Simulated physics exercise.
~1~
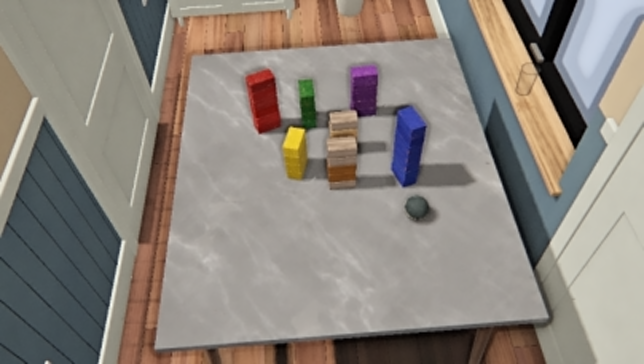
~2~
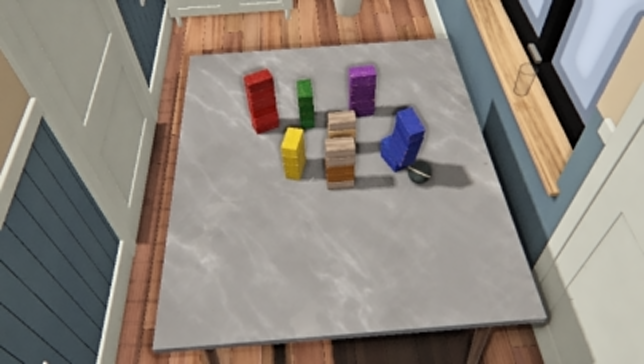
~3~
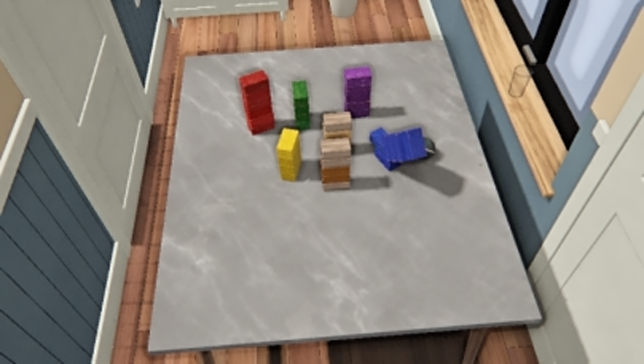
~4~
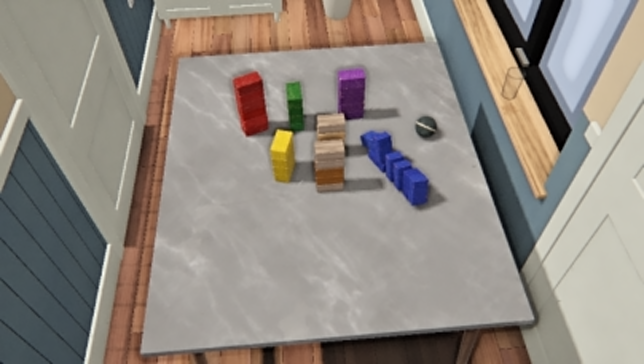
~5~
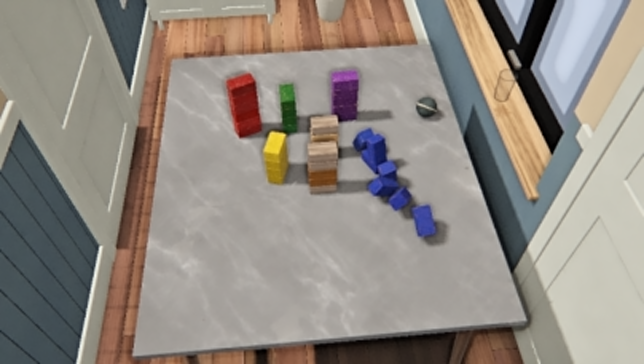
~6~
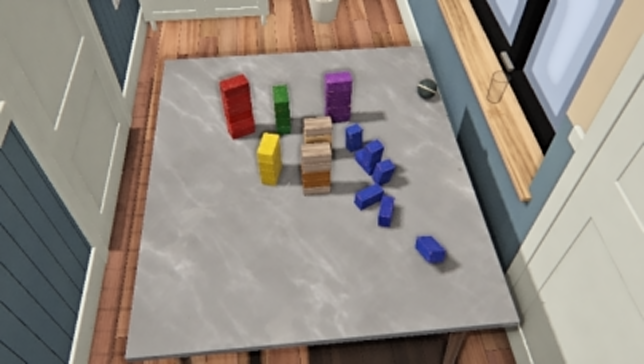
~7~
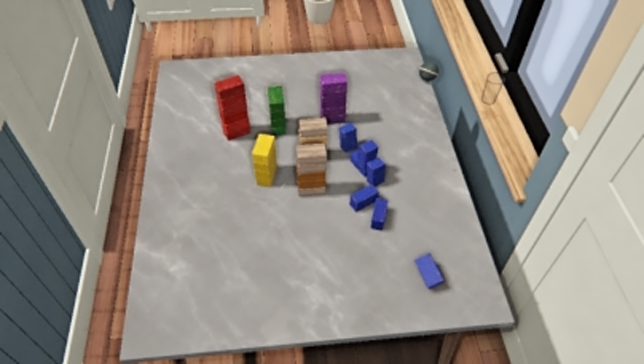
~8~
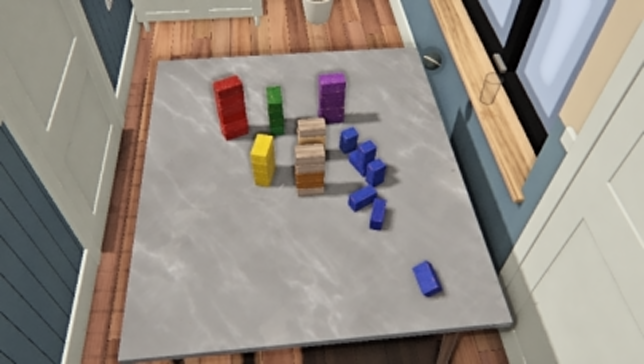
Stone ball rolling across a grey tabletop into a blue block tower, which topples and scatters while the other towers stay standing.
